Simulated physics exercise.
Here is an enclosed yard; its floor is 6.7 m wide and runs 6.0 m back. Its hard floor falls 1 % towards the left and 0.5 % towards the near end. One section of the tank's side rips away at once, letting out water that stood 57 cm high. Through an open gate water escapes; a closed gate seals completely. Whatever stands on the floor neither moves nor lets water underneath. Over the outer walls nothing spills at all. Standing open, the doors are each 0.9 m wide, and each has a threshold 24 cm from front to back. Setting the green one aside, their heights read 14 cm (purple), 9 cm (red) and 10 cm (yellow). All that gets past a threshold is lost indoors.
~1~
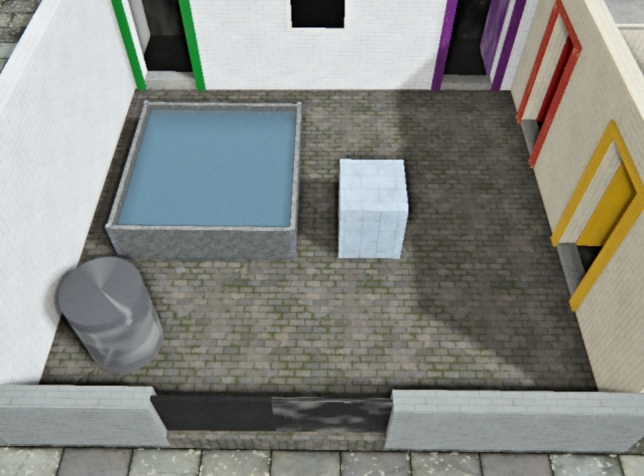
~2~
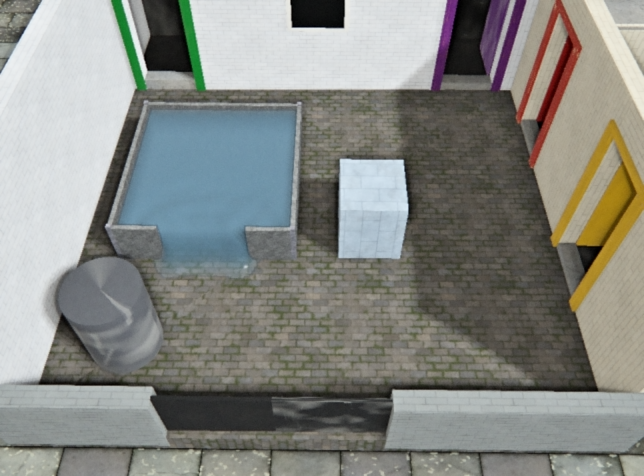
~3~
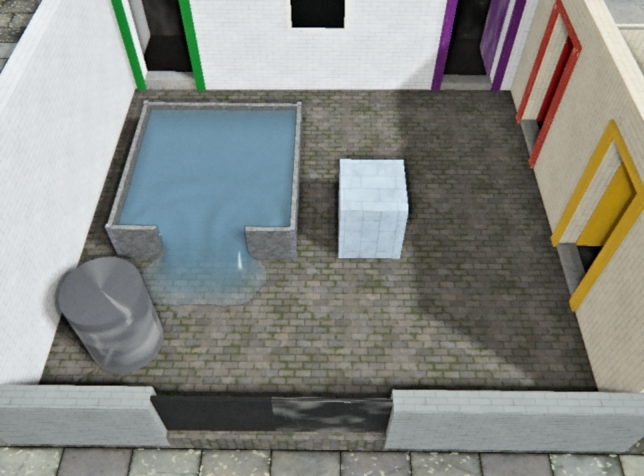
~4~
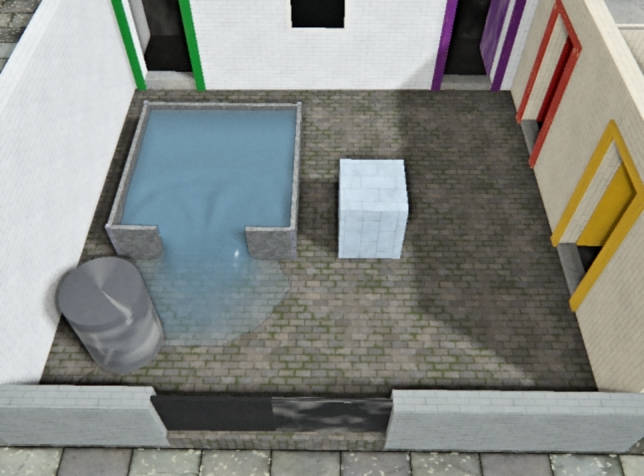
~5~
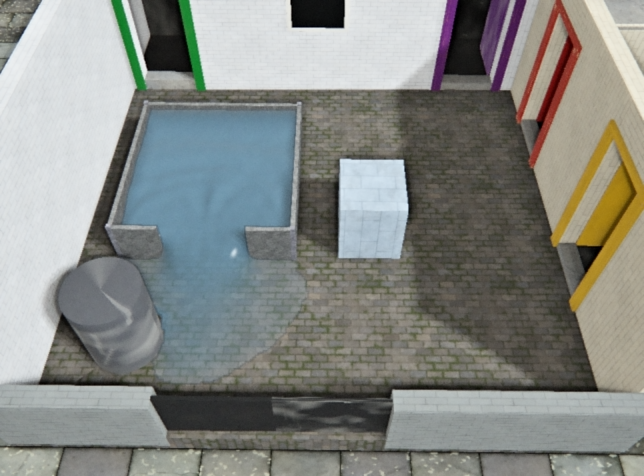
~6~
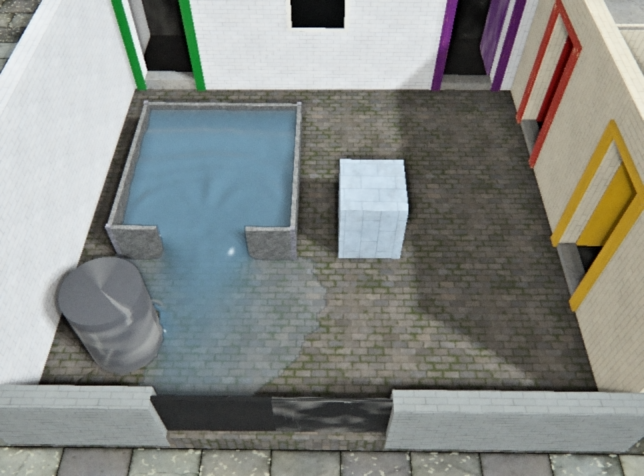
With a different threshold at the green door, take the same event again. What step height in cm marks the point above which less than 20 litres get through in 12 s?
The point is around 15 cm.
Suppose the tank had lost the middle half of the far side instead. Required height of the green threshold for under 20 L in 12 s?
About 27 cm.
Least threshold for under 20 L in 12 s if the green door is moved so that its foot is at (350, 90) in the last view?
About 6.0 cm.
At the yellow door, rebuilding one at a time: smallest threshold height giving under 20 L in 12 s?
Yellow would need about 8.0 cm on its own.
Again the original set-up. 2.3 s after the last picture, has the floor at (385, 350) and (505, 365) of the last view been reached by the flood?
Note: Point one reached; point two reached.
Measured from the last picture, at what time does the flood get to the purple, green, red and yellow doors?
Reading them off: Purple 5.0 s, then green 3.2 s, then red 4.0 s, then yellow 2.6 s.
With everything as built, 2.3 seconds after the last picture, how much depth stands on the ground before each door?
Depth (cm): Purple 0 / green 0 / red 0 / yellow 0.
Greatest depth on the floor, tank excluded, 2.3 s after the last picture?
Roughly 34 cm.
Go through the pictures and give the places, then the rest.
The tank at (214, 164) is whole and still, 57 cm deep; the green door at (160, 40) is dry, in the first frame.
The gap is at (206, 248), the front 0.3 m out at (163, 271); the back of the tank holds 57 cm, in the second frame.
Water pours out at (207, 249) and has run 0.7 m, to (171, 301); about 10 cm deep outside, 57 cm at the back, in the third frame.
Water pours out at (207, 249) and has run 1.3 m, to (168, 338); about 8 cm deep outside, 57 cm at the back, in the fourth frame.
Water pours out at (206, 248) and has run 1.8 m, to (175, 378); about 7 cm deep outside, 57 cm at the back, in the fifth frame.
The gap is at (206, 248), the front 2.3 m out at a hidden place; the back of the tank holds 56 cm; the green door at (160, 40), 3.8 m from the gap, is still 3.8 m from the nearest water, in the sixth frame.
Then, 0.7 s after the last picture water covers 20 % of the floor, deepest (40 cm) near (199, 417); it has not reached the green door.
Then, 2.3 s after the last picture water covers 40 % of the floor, deepest (34 cm) near (45, 416); it has not reached the green door.
Then, 11.3 s after the last picture water covers 100 % of the floor, deepest (14 cm) near (251, 132); 9 cm at the green door, 2 litres in over its 20 cm threshold.
At the green door as built, the water peaked near 18 cm, 4.5 s after the last picture.
With a threshold of 12.5 cm, 42 litres would have come in within the 12 s; with 17 cm, 9 litres. So under 20 litres takes about 15 cm.
